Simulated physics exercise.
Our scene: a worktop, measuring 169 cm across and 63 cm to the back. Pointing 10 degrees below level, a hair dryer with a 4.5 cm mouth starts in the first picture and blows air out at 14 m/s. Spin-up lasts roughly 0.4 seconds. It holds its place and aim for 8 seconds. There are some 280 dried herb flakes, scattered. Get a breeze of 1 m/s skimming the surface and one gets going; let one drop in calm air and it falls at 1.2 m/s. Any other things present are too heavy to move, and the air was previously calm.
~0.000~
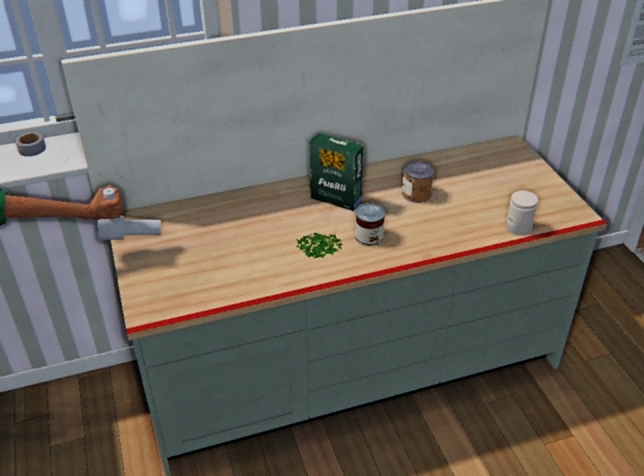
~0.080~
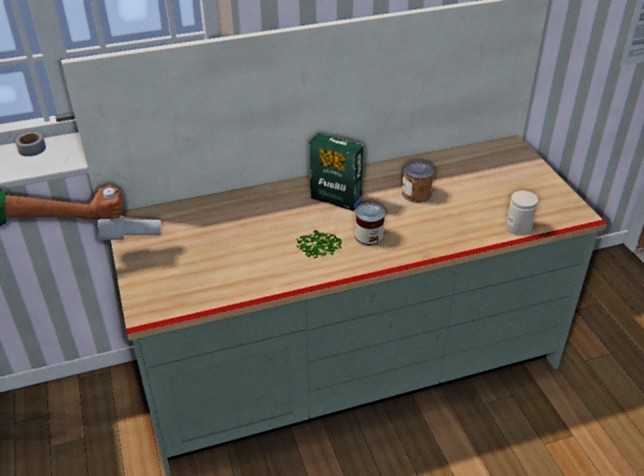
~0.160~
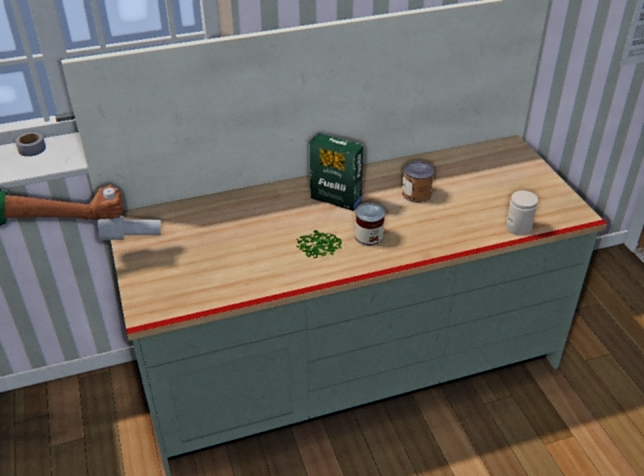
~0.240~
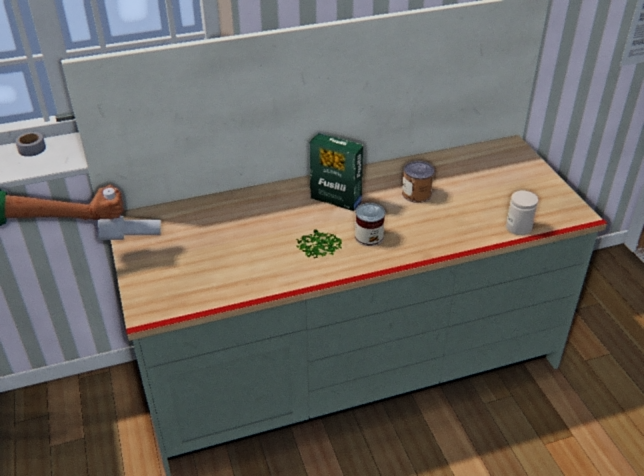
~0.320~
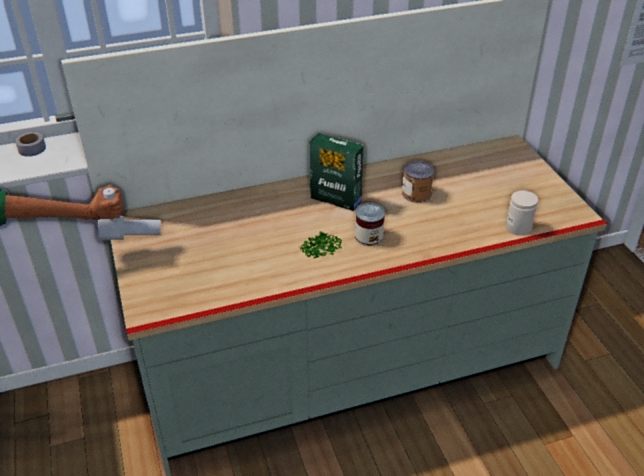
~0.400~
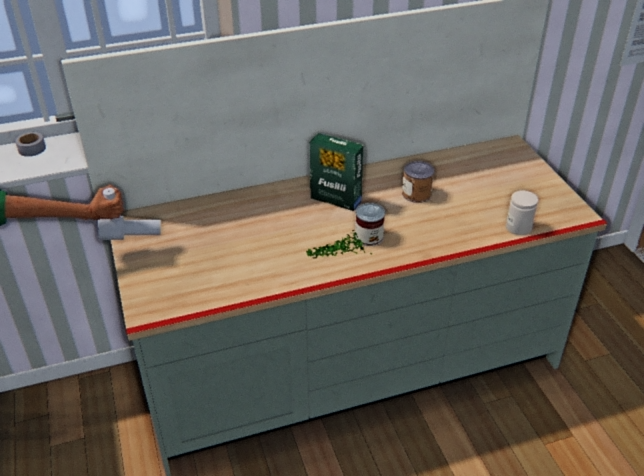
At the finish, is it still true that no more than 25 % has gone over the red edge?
No, more than that has gone.
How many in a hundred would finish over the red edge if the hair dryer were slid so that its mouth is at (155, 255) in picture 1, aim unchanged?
That gives roughly 40 % in the end.
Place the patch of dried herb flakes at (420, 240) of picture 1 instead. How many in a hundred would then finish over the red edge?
In that case I'd expect around 0 percent.
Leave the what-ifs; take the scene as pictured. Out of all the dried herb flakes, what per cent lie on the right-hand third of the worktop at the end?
It comes out near 1 in a hundred.
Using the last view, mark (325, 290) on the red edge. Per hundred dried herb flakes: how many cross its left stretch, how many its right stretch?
Estimate: Left ~ 0 %; right ~ 90 %.
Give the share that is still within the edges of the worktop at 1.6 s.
About 10 per cent remain.
After 1.6 s the count stands so, 91 % are over the red edge.
After 2.6 s the count stands so, 91 % are over the red edge.
After 4.4 s the count stands so, 91 % are over the red edge.
After 8.0 s, at the end, 92 % are over the red edge.
